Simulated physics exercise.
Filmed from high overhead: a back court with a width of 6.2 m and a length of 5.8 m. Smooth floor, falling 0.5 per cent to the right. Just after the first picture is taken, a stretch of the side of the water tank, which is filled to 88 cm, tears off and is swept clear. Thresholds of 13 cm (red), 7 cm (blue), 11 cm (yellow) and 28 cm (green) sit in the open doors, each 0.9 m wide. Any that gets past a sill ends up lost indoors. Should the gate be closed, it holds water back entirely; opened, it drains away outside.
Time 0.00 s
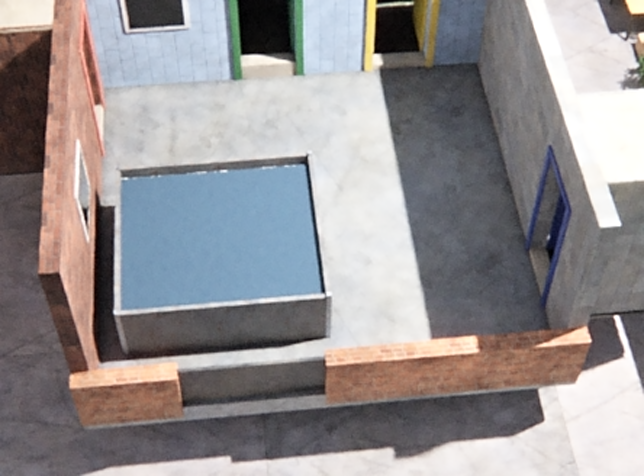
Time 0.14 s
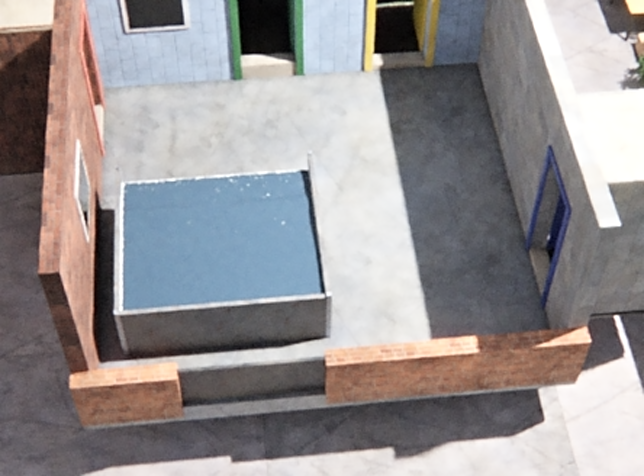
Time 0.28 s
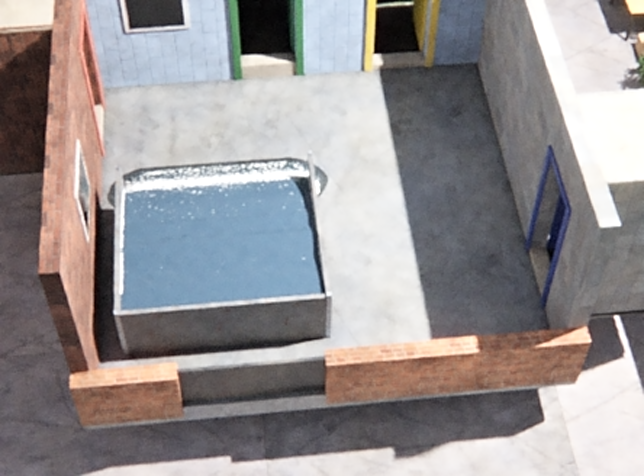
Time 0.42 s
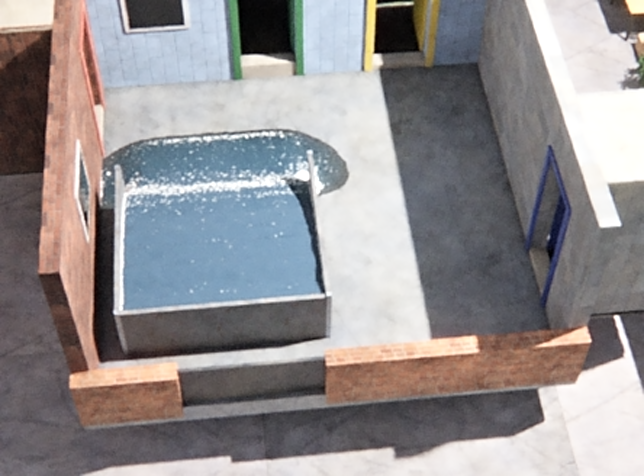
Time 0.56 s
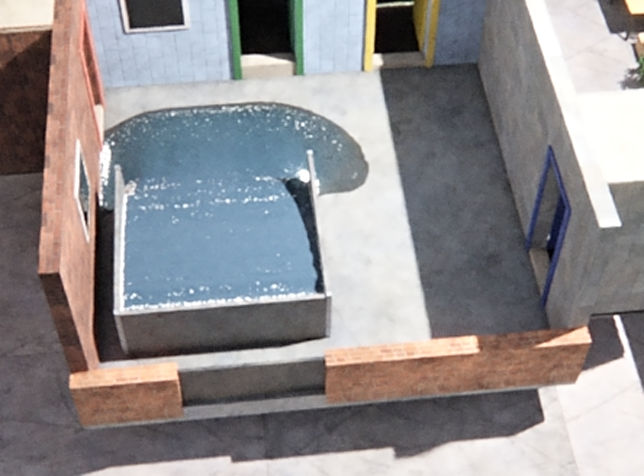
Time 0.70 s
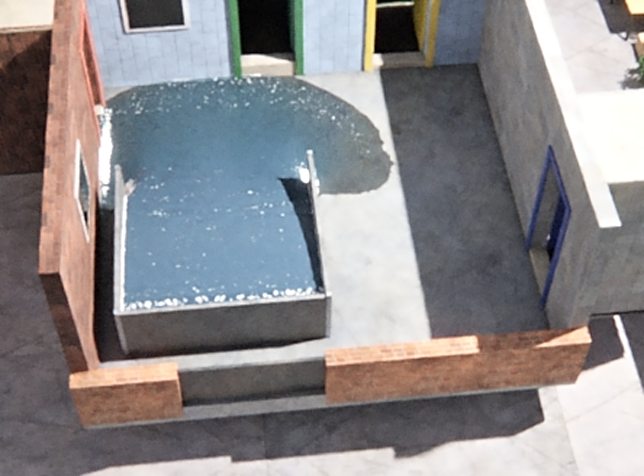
Water in a square grey tank bursts out through its far side, first rippling with white flecks along the back edge, then spreading in a rounded, foaming sheet across the pale floor towards the blue wall and out to both sides. The walled court is seen from high overhead by a still camera. Brick walls stand left and in front, green and yellow doorways behind, and a blue-framed opening right.
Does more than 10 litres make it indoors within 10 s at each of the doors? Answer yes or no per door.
Red door, yes; blue door, yes; yellow door, yes; green door, yes.
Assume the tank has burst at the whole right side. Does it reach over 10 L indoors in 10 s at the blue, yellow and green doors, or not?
At blue the amount is higher than the mark, at yellow it is higher than the mark, and at green it is beneath the mark.
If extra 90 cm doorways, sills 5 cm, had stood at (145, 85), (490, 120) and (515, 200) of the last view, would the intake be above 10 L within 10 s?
In that order: Beyond it, beyond it, beyond it.
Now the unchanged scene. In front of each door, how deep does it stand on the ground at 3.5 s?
In cm: Red 31, blue 4, yellow 17, green 31.
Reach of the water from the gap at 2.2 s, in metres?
That comes to near 5.0 m out.
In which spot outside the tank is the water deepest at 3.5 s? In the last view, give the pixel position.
Roughly at pixel (478, 81).
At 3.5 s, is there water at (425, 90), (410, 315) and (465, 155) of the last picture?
Listed in sequence, the spots are drenched, bone dry and drenched.
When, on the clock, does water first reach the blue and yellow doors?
Arrival: Blue 3.2 s, yellow 1.2 s.
After 1.4 s water covers 45 % of the floor and is deepest (66 cm) near (116, 90); red door 21 cm at the sill, 3 L in, blue door not reached, yellow door 13 cm at the sill, 0 L in, green door 52 cm at the sill, 60 L in.
After 2.2 s water covers 45 % of the floor and is deepest (56 cm) near (216, 91); red door 48 cm at the sill, 109 L in, blue door not reached, yellow door 21 cm at the sill, 10 L in, green door 51 cm at the sill, 172 L in.
After 3.5 s water covers 65 % of the floor and is deepest (47 cm) near (478, 81); red door 31 cm at the sill, 361 L in, blue door 4 cm at the sill, 0 L in, yellow door 17 cm at the sill, 42 L in, green door 31 cm at the sill, 261 L in.
After 6.0 s water covers 95 % of the floor and is deepest (33 cm) near (541, 360); red door 14 cm at the sill, 454 L in, blue door 11 cm at the sill, 7 L in, yellow door 22 cm at the sill, 118 L in, green door 13 cm at the sill, 265 L in.
After 10.0 s water covers 100 % of the floor and is deepest (26 cm) near (154, 370); red door 11 cm at the sill, 456 L in, blue door 16 cm at the sill, 92 L in, yellow door 16 cm at the sill, 191 L in, green door 15 cm at the sill, 266 L in.
